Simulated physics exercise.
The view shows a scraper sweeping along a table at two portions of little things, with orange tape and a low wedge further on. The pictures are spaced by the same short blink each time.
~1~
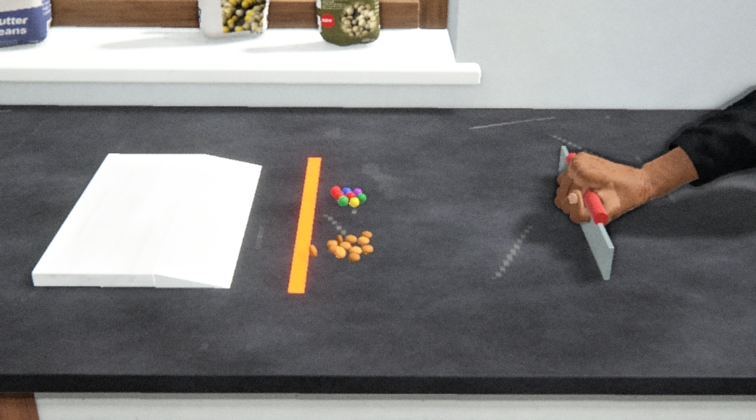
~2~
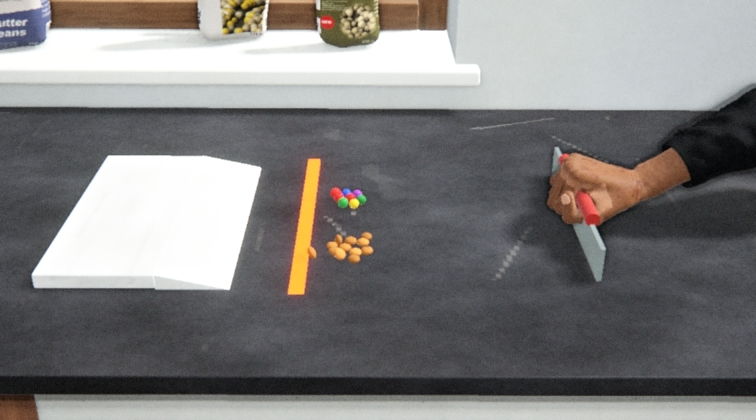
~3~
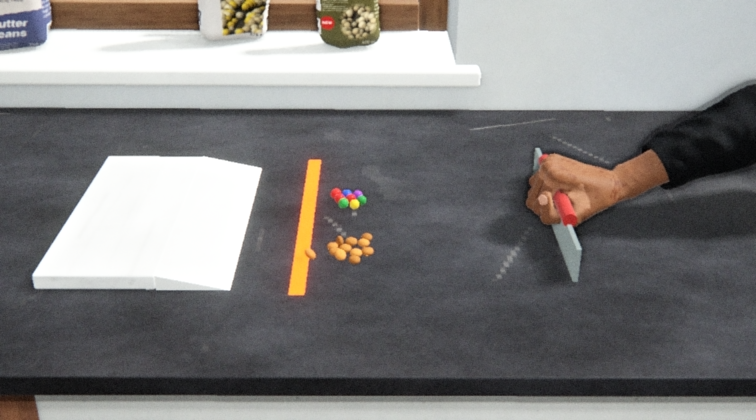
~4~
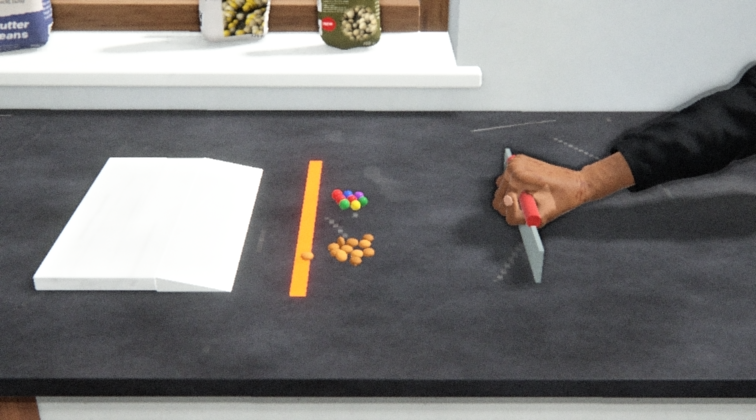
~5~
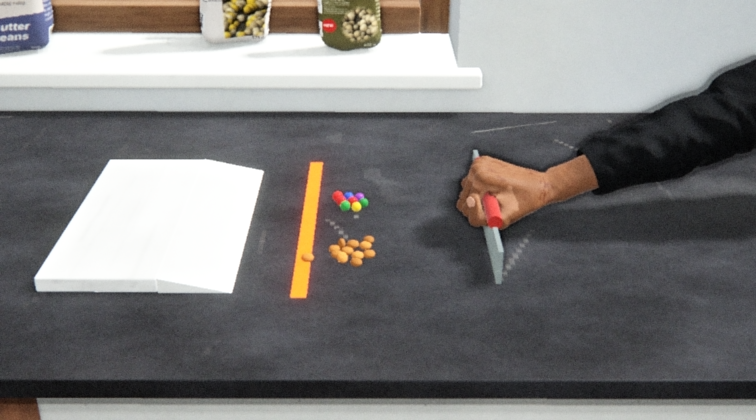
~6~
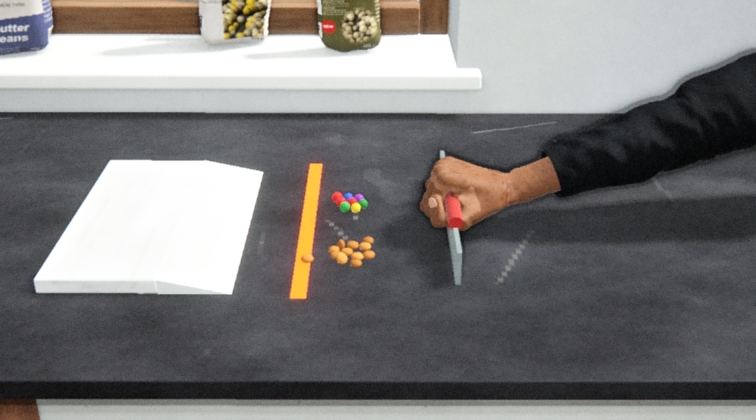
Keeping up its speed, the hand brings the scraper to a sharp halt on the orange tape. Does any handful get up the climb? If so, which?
The near handful does not; the far handful does.
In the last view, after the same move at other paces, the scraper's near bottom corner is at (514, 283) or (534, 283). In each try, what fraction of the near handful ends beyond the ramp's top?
0 % and then 0 %.
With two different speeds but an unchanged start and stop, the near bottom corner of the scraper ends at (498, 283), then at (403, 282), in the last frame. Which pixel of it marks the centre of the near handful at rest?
Roughly (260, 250), then (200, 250).
Then, 0.14 s on from there, scraper still moving, near (363, 195); near handful the whole lot short of the ramp; far handful the whole lot short of the ramp.
Then, 0.29 s on from there, scraper stopped at the orange tape; near handful the whole lot short of the ramp; far handful a little on the ramp, the bulk short of the ramp.
Then, 0.57 s on from there, scraper stopped at the orange tape; near handful near half on the ramp, near half short of the ramp; far handful the bulk past the top, near a quarter on the ramp.
In the end, scraper stopped at the orange tape; near handful none at all past the top, near half on the ramp, near half short of the ramp; far handful the whole lot past the top.
